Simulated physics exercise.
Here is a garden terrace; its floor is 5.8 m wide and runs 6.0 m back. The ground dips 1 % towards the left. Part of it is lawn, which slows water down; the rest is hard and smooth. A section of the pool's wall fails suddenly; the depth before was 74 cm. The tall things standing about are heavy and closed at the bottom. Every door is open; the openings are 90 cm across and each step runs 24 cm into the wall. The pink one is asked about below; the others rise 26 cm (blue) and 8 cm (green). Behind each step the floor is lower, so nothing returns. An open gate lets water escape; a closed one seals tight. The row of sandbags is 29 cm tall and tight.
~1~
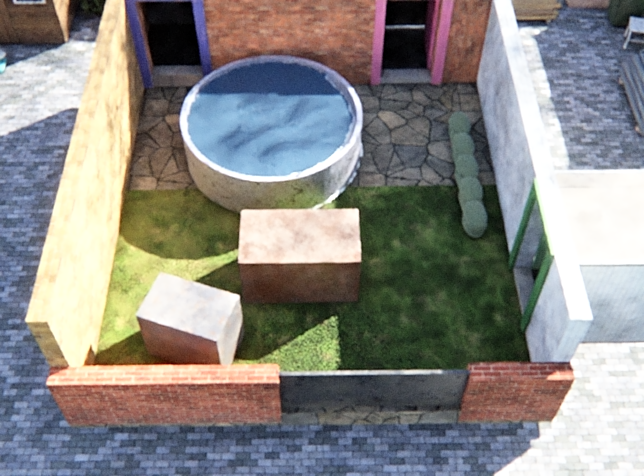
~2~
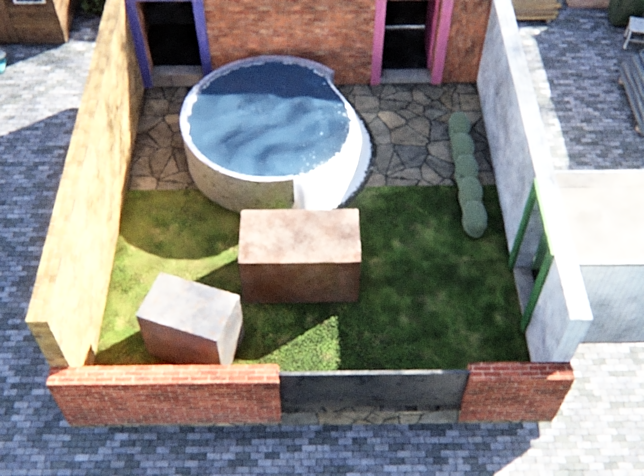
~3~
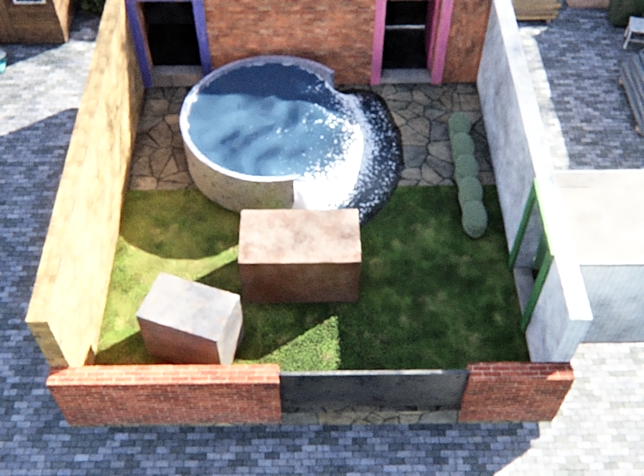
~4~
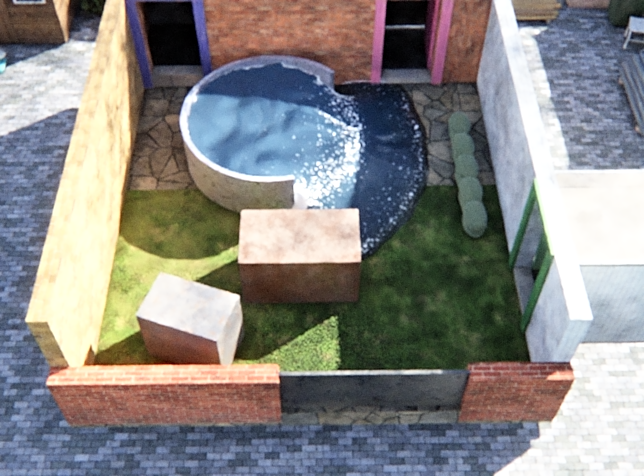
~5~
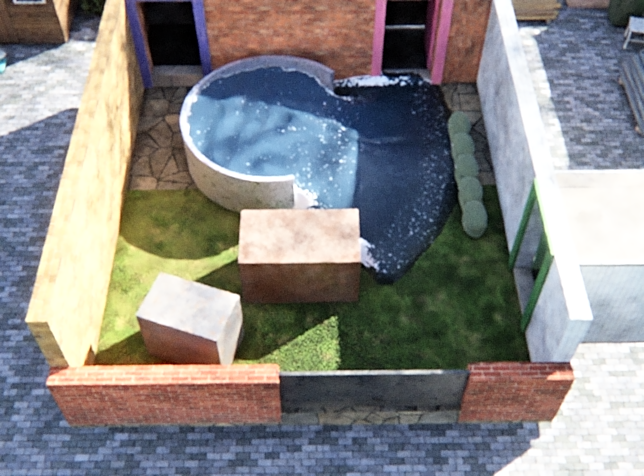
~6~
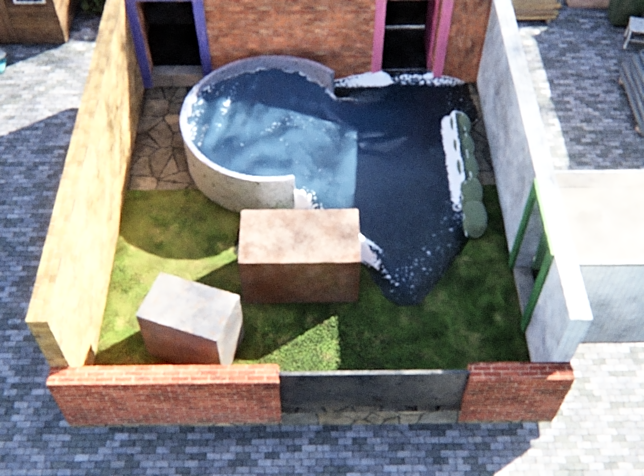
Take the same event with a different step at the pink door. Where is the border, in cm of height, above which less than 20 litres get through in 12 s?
About 26 cm.
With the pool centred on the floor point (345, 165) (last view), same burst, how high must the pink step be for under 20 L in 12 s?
Some 32 cm.
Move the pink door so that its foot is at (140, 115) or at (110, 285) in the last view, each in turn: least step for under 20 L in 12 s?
Roughly 13.0 and 13.0 cm.
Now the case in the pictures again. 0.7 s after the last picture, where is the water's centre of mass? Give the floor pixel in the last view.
At about (337, 163).
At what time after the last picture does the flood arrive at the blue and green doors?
Arrival: Blue 2.4 s, green 0.6 s.
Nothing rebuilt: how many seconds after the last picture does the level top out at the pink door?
Around 1.8 s.
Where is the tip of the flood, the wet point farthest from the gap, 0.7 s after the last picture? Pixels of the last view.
Around (488, 356).
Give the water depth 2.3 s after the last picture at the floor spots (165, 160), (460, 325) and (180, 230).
About 0, 12 and 3 cm.
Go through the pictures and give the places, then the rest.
The pool at (272, 118) is whole and still, 74 cm deep; the pink door at (411, 36) is dry, in the first frame.
Water pours out at (354, 154) and has run 0.3 m, to a hidden place; about 8 cm deep outside, 74 cm at the back, in the second frame.
The front is at (381, 102), 0.8 m from the gap at (354, 157); 2.5 m2 of floor is wet, 74 cm left at the back, in the third frame.
The front is at (404, 94), 1.3 m from the gap at (354, 159); 4.6 m2 of floor is wet, 74 cm left at the back, in the fourth frame.
Water pours out at (354, 160) and has run 1.8 m, to (434, 84); about 9 cm deep outside, 73 cm at the back, in the fifth frame.
Water pours out at (354, 160) and has run 2.3 m, to (462, 84); about 9 cm deep outside, 68 cm at the back; water is at the pink door at (411, 36), in the sixth frame.
Then, 0.7 s after the last picture water covers 50 % of the floor, deepest (50 cm) near (455, 84); 18 cm at the pink door, 19 litres in over its 11 cm step.
Then, 2.3 s after the last picture water covers 70 % of the floor, deepest (36 cm) near (528, 355); 27 cm at the pink door, 112 litres in over its 11 cm step.
Then, 11.3 s after the last picture water covers 95 % of the floor, deepest (22 cm) near (145, 88); 11 cm at the pink door, 235 litres in over its 11 cm step.
At the pink door as built, the water peaked near 28 cm, 1.9 s after the last picture.
With a step of 21 cm, 54 litres would have come in within the 12 s; with 28 cm, 11 litres. So under 20 litres takes about 26 cm.
